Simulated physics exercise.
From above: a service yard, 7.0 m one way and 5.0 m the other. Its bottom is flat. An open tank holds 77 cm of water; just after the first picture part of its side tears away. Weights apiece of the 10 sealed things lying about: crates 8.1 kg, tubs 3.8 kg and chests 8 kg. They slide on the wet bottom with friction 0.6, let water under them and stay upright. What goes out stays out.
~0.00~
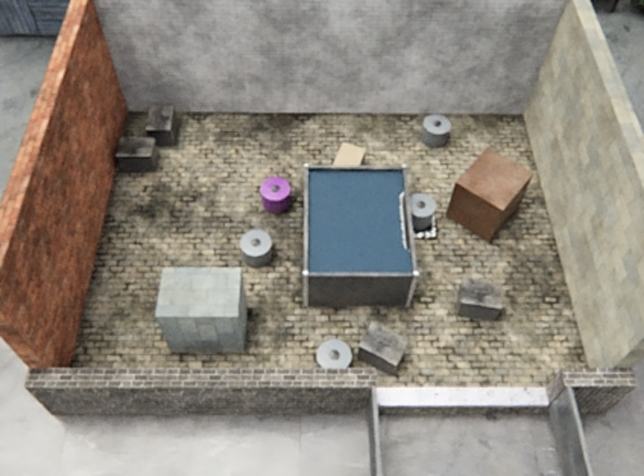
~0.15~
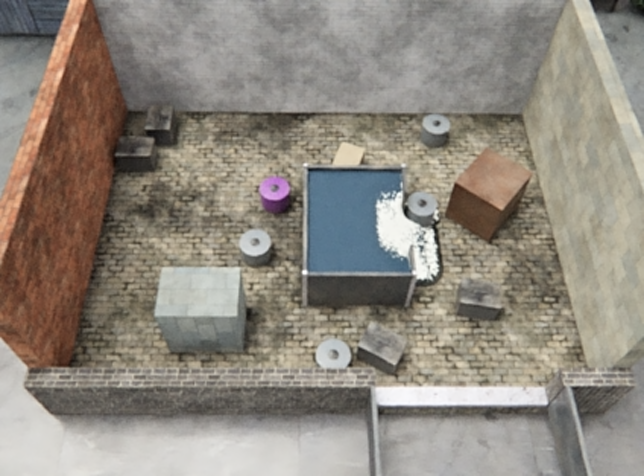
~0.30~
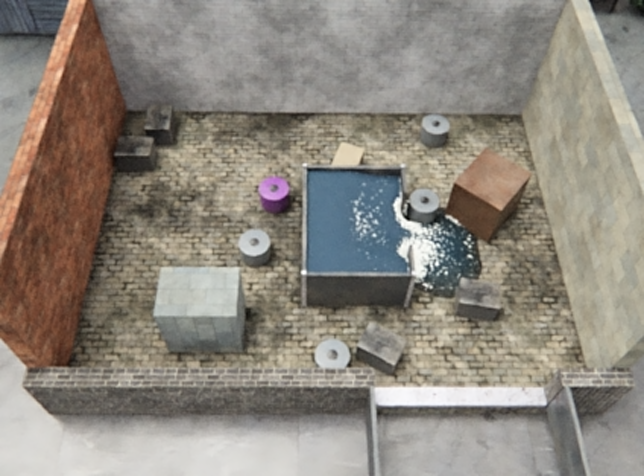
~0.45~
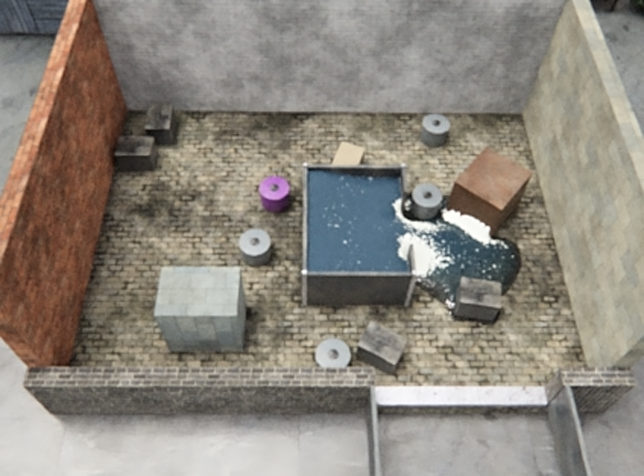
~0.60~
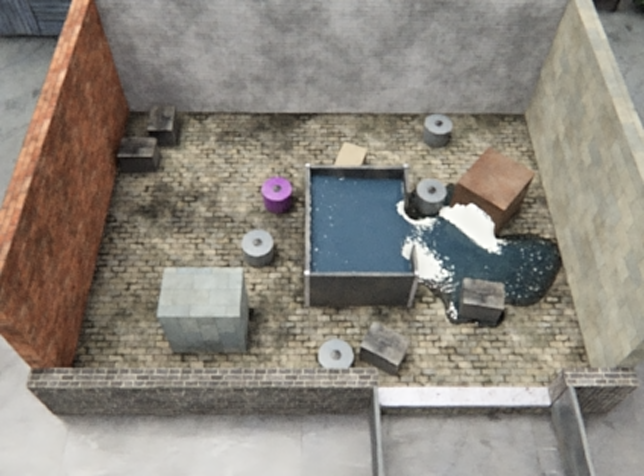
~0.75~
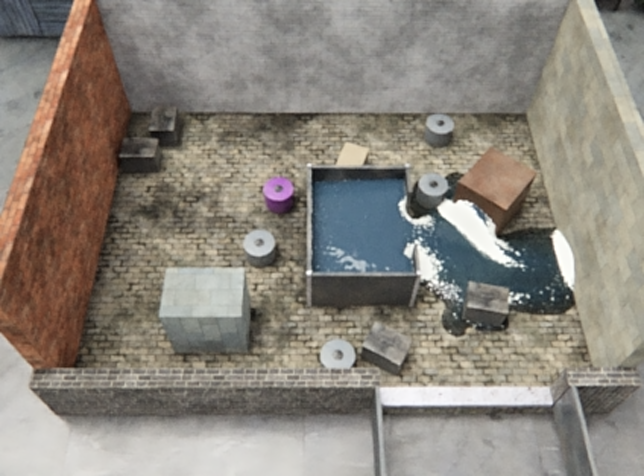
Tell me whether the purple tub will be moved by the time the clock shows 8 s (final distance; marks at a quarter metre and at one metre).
The purple tub barely shifts.
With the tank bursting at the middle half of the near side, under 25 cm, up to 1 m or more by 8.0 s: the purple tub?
Then the purple tub travels far.
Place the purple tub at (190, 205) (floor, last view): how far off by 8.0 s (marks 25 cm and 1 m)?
It stays put.
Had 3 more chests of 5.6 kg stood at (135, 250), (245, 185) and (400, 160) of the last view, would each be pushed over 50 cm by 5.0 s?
In turn: Under, less, past it.
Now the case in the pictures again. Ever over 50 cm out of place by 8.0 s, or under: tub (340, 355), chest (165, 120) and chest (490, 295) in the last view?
In turn: Past it, under, over.
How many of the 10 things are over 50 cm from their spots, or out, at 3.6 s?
I count 4.
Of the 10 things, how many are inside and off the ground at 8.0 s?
At that moment 5.
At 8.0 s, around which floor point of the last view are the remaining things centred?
Around (214, 221).
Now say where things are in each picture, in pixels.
The purple tub at (275, 189), on the bottom; 2.6 m2 under water; 0 of 10 have shifted, in the first frame.
The purple tub at (275, 188), on the bottom; water covers 3.3 m2; 0 of 10 have shifted, in the second frame.
The purple tub at (274, 188), on the bottom; 4.1 m2 under water; 1 of 10 have shifted, in the third frame.
The purple tub at (274, 188) rests on the ground; 4.8 m2 under water; 1 of 10 have shifted, in the fourth frame.
The purple tub at (277, 189), on the bottom; 5.5 m2 under water; 1 of 10 have shifted, in the fifth frame.
The purple tub at (279, 189) rests on the ground; water covers 6.3 m2; 2 of 10 have shifted, in the sixth frame.
After 1.6 s the purple tub is near (279, 189), 0.0 m from its start, aground; 0 of 10 are out; 0 afloat.
After 3.6 s the purple tub is near (279, 189), 0.0 m from its start, aground; 0 of 10 are out; 3 afloat.
After 5.6 s the purple tub is near (279, 189), 0.0 m from its start, aground; 0 of 10 are out; 3 afloat.
After 8.0 s the purple tub is near (271, 193), 0.1 m from its start, aground; 0 of 10 are out; 5 afloat.
